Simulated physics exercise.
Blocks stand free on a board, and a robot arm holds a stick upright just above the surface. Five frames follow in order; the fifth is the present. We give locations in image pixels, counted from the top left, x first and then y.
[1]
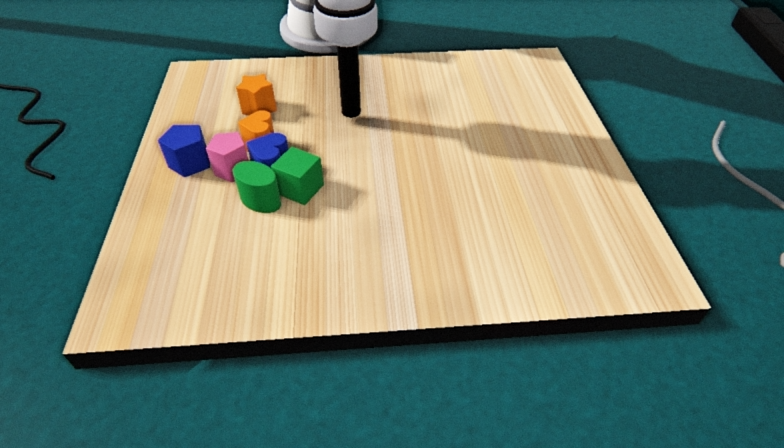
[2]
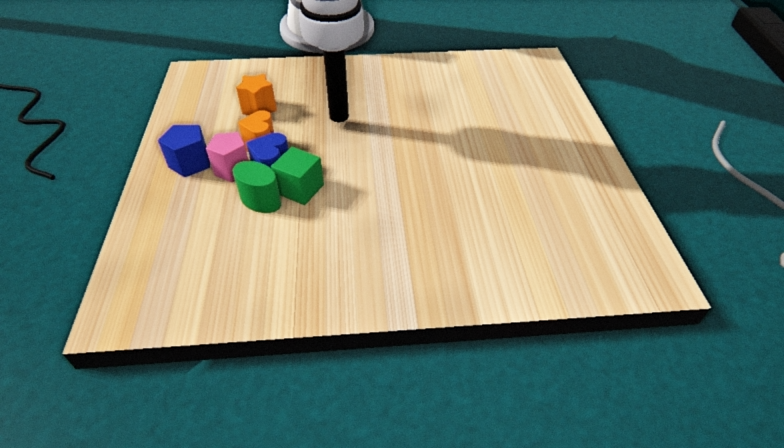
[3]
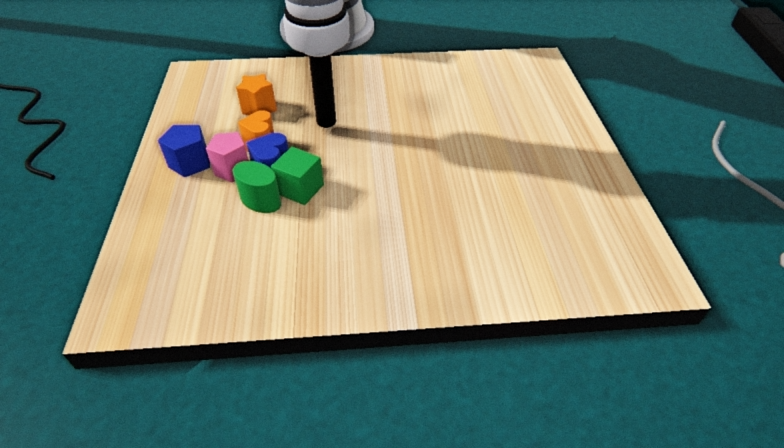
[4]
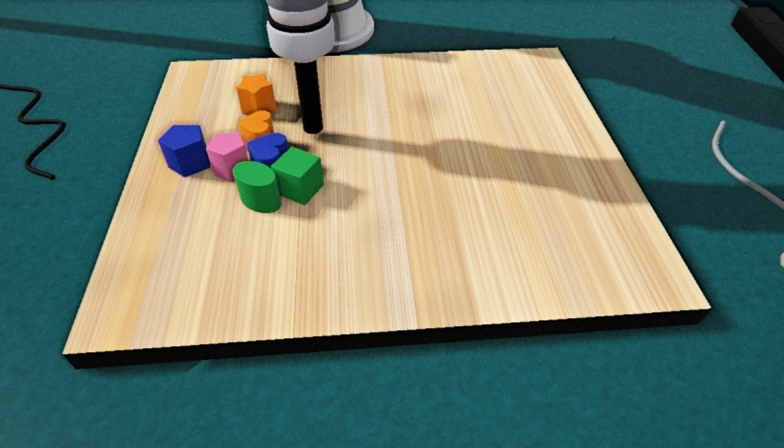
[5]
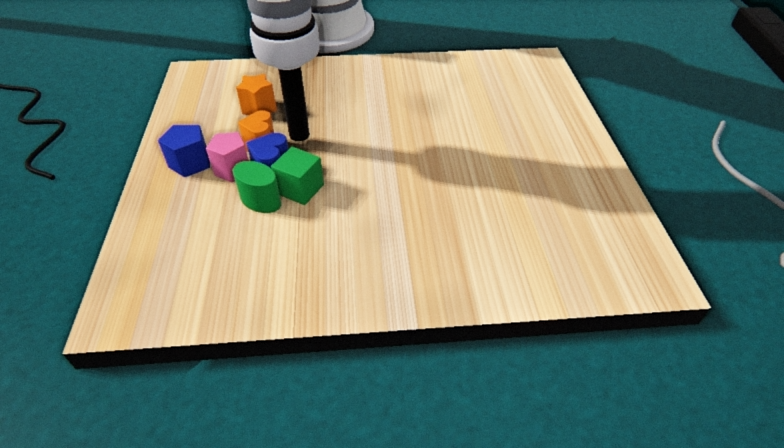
Robot arm moving a black stick left and nearer across a wooden board toward a cluster of colourful blocks, which stay still.
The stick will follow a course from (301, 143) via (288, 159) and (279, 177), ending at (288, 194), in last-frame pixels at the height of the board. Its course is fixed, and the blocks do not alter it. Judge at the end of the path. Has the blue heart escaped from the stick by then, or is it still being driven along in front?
Beside or behind it.
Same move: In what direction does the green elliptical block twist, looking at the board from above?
Overhead view: Anti-clockwise.
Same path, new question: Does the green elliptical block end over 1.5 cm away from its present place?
Yes, that is what happens.
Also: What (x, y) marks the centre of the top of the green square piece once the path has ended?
When the path ends, it will be at (312, 173).
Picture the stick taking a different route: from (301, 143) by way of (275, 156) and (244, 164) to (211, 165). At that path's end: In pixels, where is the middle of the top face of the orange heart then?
The middle of its upper face should be somewhere near (235, 123).
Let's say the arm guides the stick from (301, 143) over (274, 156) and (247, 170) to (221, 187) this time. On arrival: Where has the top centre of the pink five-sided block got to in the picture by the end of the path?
I'd guess (188, 154).
The first path, step by step. Halfway along, stick at (280, 161); pink five-sided block at (218, 145), turned 30° clockwise; green elliptical block at (243, 185), turned 25° anticlockwise; blue heart at (251, 158), turned 15° clockwise.
At the end, stick at (287, 187); pink five-sided block at (218, 145), turned 35° clockwise; green elliptical block at (235, 193), turned 60° anticlockwise; blue heart at (243, 168), turned 50° clockwise; green square piece at (312, 173), turned 25° anticlockwise.
